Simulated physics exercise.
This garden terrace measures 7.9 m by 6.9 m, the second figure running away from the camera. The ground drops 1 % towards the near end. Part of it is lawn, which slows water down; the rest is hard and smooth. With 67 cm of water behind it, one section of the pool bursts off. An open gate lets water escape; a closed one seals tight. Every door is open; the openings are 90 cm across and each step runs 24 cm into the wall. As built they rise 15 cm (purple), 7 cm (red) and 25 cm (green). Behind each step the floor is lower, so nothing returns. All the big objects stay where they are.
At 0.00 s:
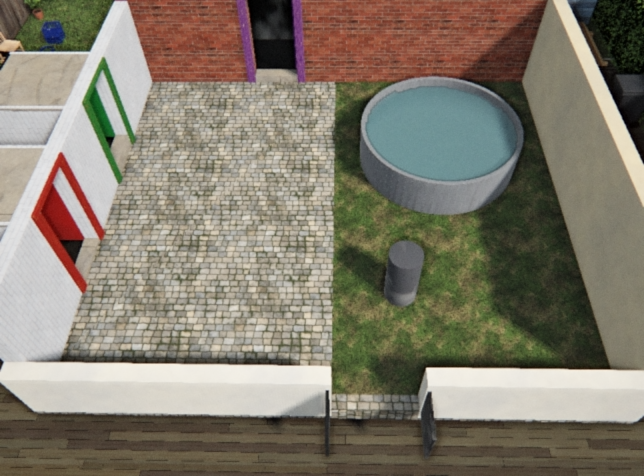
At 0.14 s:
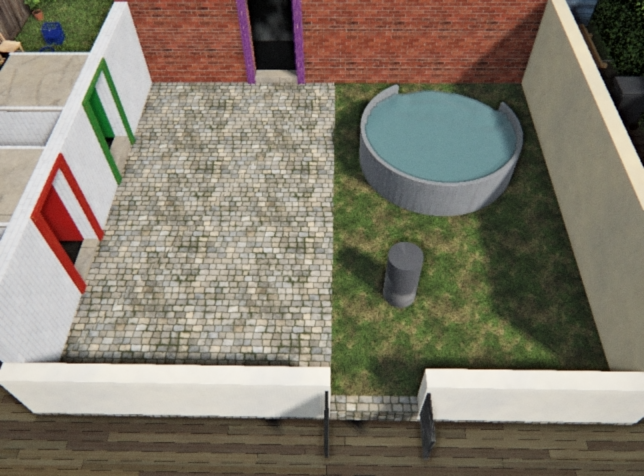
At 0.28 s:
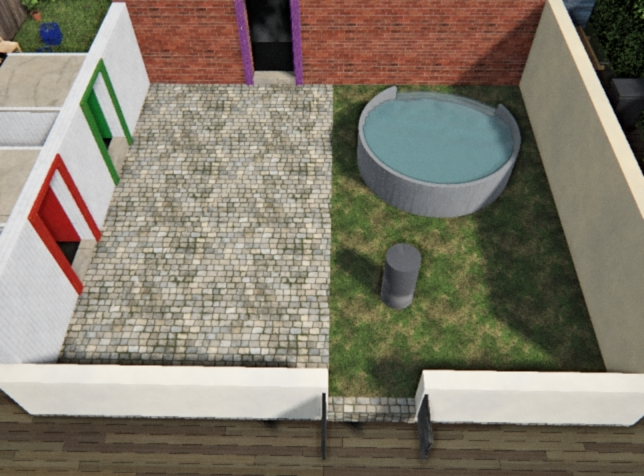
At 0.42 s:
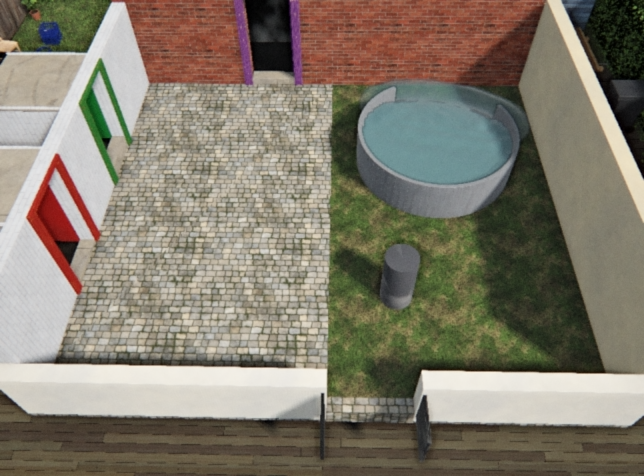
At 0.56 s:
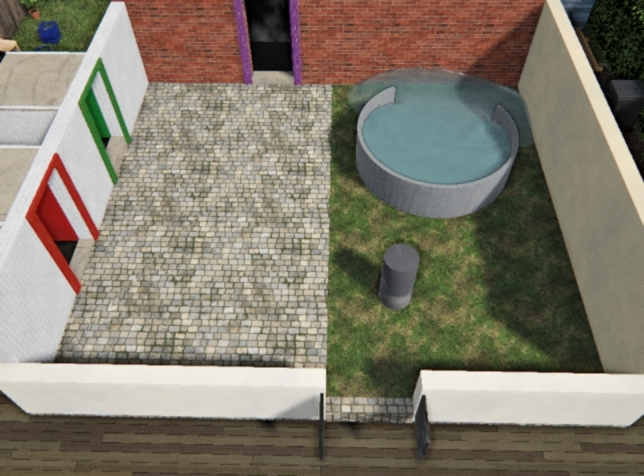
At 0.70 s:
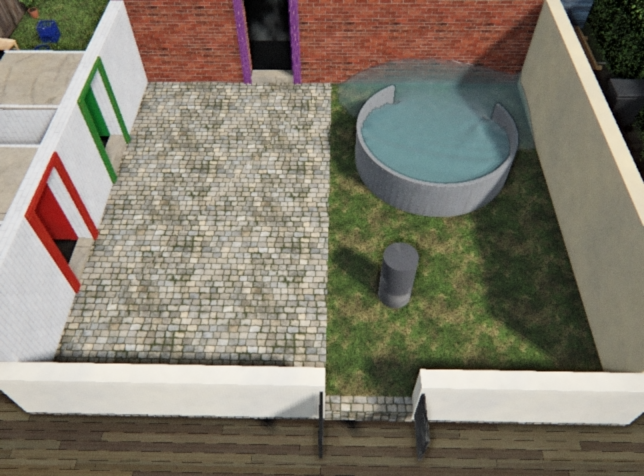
Round grey pool in a walled garden losing its far section, with water spreading out behind it beside the brick wall.
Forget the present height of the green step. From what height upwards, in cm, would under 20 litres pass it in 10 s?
About 8.5 cm.
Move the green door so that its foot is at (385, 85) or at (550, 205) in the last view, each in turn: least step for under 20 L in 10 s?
About 34 and 10.5 cm.
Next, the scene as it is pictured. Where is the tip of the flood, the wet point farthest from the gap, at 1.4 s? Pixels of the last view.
Near (265, 84).
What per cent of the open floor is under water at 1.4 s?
Some 10 per cent of it.
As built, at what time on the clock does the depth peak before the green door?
Near 3.8 s.
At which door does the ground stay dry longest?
Last comes the red one.
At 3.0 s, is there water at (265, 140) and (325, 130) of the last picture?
In that order: Under water, wet.
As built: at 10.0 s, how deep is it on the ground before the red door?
About 4.0 cm.
After 1.4 s water covers 10 % of the floor, deepest (57 cm) near (511, 86); it has not reached the green door.
After 3.0 s water covers 40 % of the floor, deepest (37 cm) near (510, 114); it has not reached the green door.
After 10.0 s water covers 100 % of the floor, deepest (13 cm) near (492, 114); 6 cm at the green door, 0 litres in over its 25 cm step.
At the green door as built, the water arrived by 3.5 s and peaked near 14 cm at 3.8 s.
With a step of 7 cm, 32 litres would have come in within the 10 s; with 9.5 cm, 12 litres. So under 20 litres takes about 8.5 cm.
